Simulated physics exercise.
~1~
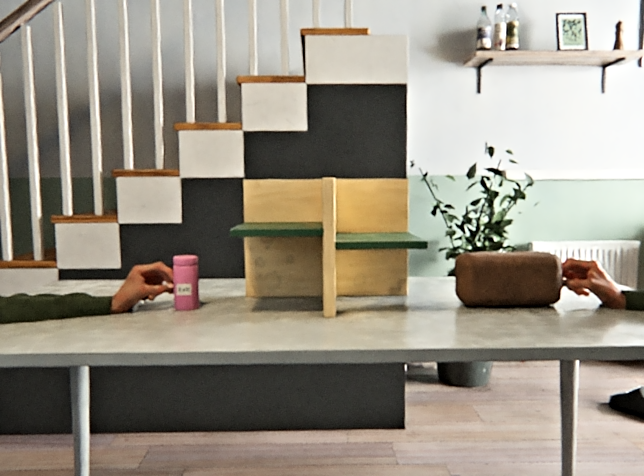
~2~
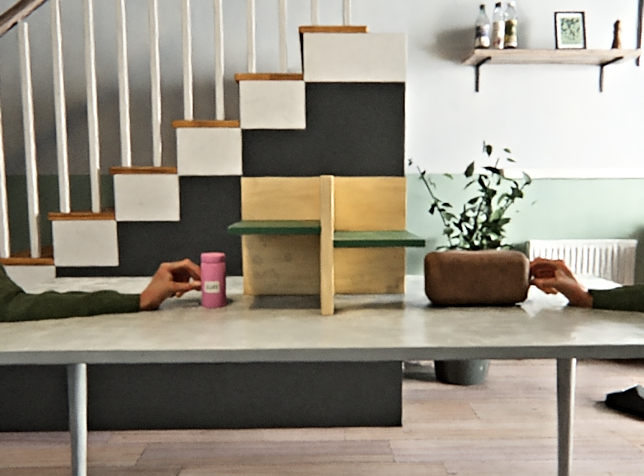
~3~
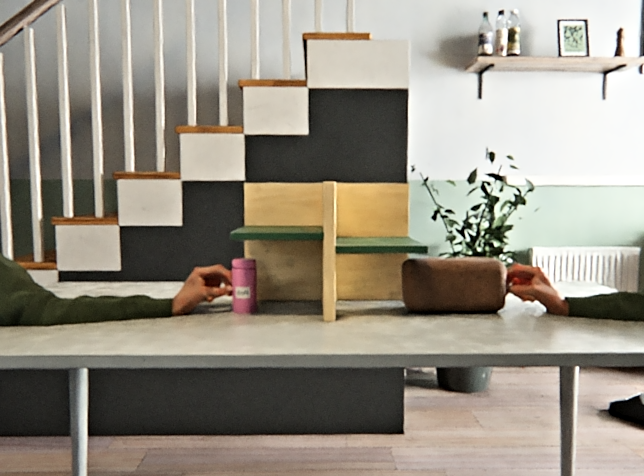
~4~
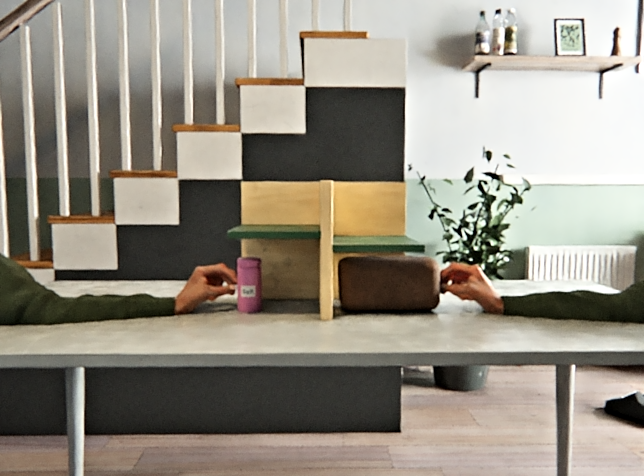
Pink shaker and brown loaf being pushed by hands from opposite sides of a table, both sliding beneath a rack's low green shelves.
